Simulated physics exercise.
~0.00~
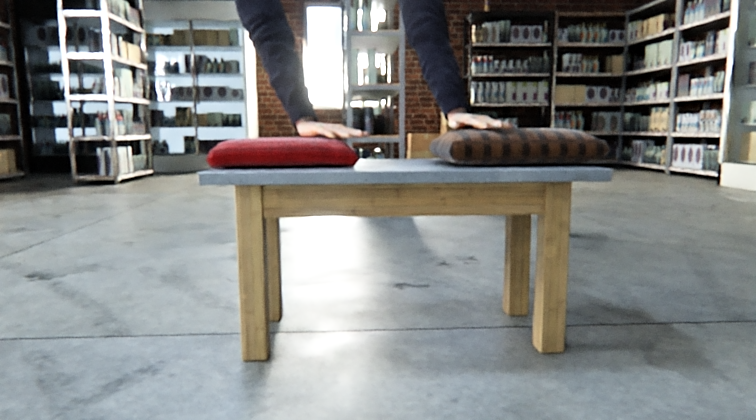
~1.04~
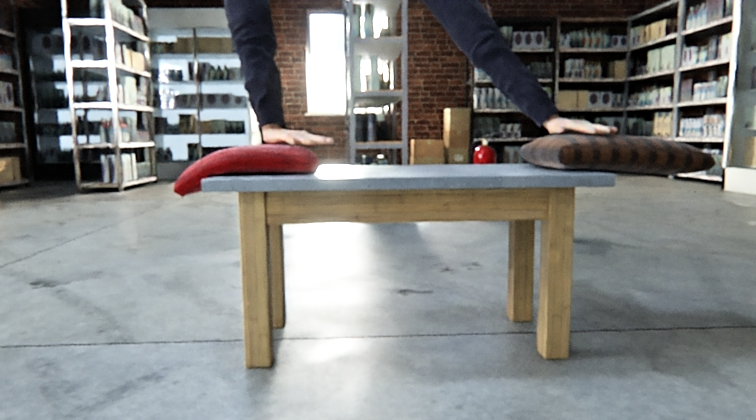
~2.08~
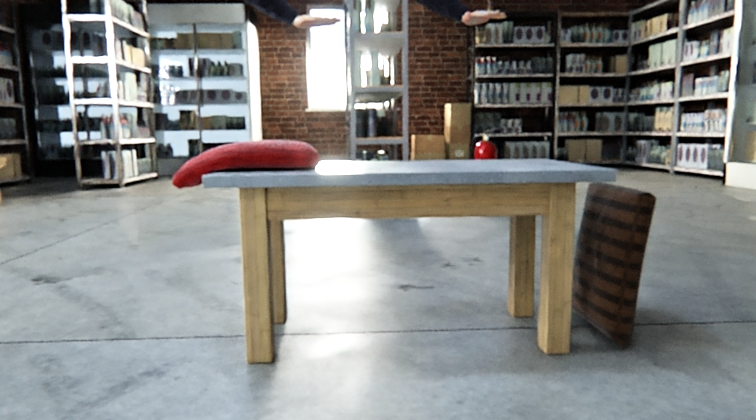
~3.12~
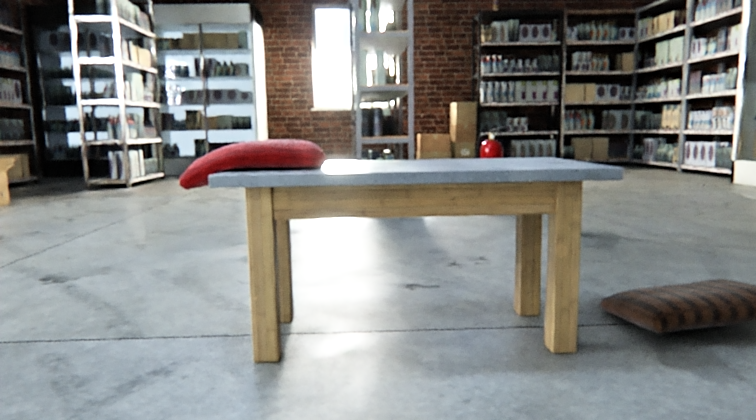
On a bench, hands push soft items outward; the red stays and the brown cushion falls.
